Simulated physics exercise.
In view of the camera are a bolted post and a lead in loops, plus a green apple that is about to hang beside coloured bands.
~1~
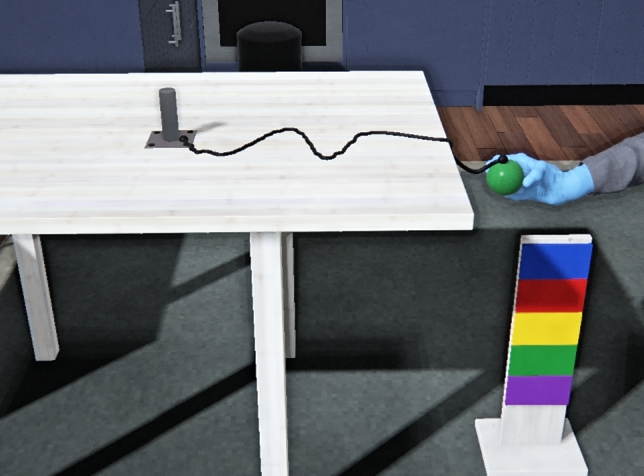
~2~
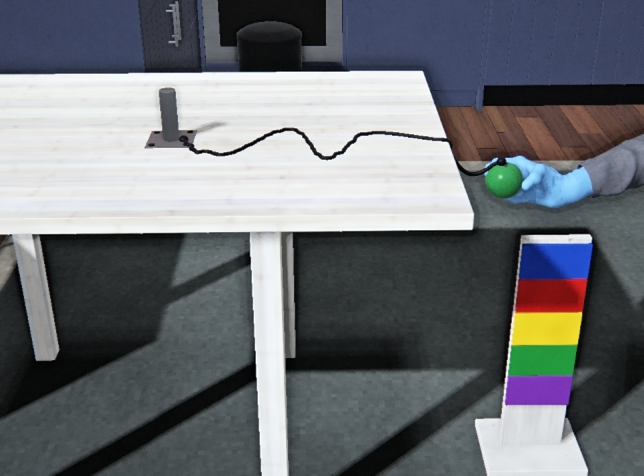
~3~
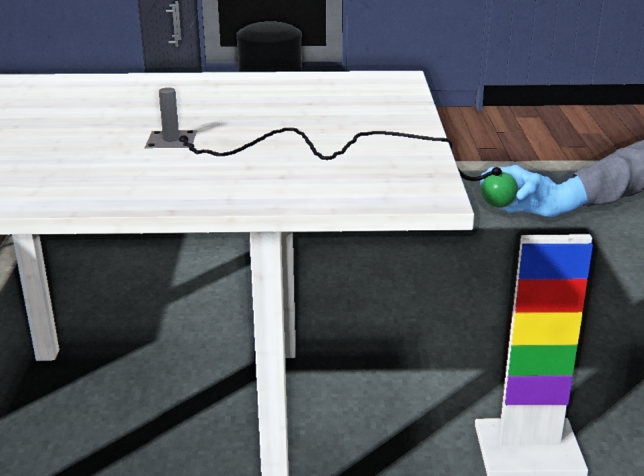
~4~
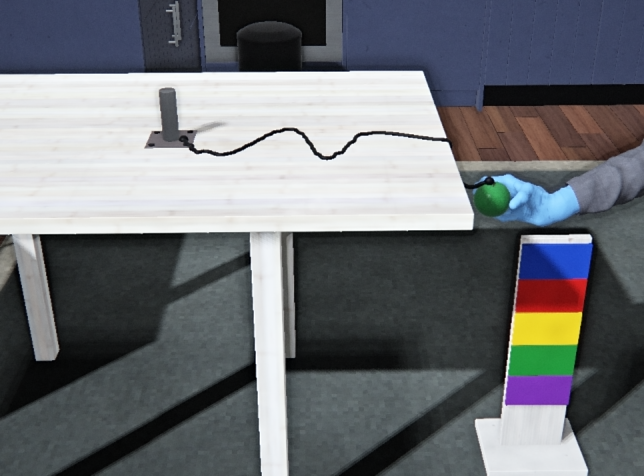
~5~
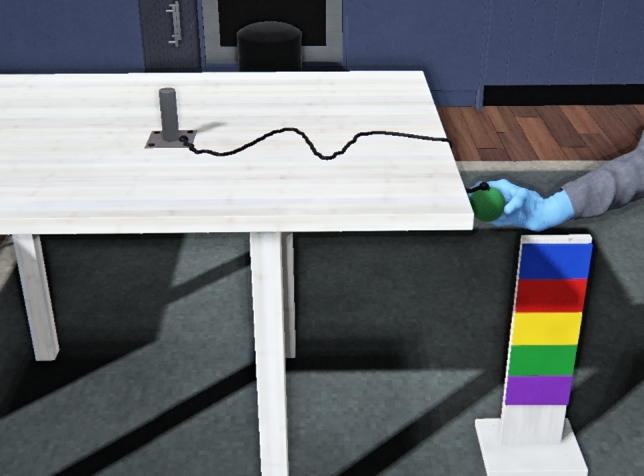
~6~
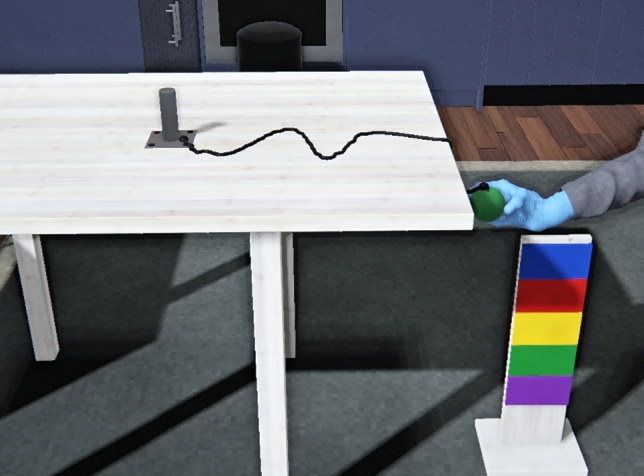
A green ball on a dark cord, held by a blue-gloved hand, moves slightly down and left toward the edge of a white table. The cord lies in still waves across the tabletop from a small metal post, and the hand then stays motionless above and left of a stand with coloured bands.
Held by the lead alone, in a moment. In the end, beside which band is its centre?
Beside green.
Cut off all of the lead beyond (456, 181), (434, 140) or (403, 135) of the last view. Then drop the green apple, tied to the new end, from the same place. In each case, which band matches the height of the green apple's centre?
Here's the sequence: Yellow; next: Red; last: Blue.
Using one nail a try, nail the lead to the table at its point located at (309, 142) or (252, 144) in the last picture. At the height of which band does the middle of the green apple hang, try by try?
For the first place it's red, and for the second yellow.
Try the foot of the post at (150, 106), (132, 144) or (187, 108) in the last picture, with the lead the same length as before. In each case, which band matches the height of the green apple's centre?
Result 1: Yellow. Result 2: Yellow. Result 3: Green.
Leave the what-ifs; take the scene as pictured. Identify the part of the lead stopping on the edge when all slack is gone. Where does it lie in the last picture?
It's the bit near (334, 157).
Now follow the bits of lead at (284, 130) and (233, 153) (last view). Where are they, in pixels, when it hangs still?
Near (345, 140) and (267, 139).
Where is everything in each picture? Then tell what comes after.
Green apple (505, 177); blue (556, 263); red (551, 297); yellow (547, 330); green (543, 361); purple (539, 392), in the first picture.
Green apple (504, 180); lead through (198, 153) (266, 136) (313, 148) (354, 141) (430, 139), in the second picture.
Green apple (500, 190), in the third picture.
Green apple (492, 200); lead through (198, 153) (266, 136) (313, 148) (354, 141) (430, 139), in the fourth picture.
Green apple (487, 204), in the fifth picture.
Green apple (487, 205); lead through (198, 153) (266, 136) (313, 148) (354, 141) (430, 139), in the sixth picture.
Soon after, apple near (448, 352); level with green.
Then, apple near (431, 355); level with green.
At rest, apple near (431, 358); level with green. The green one.
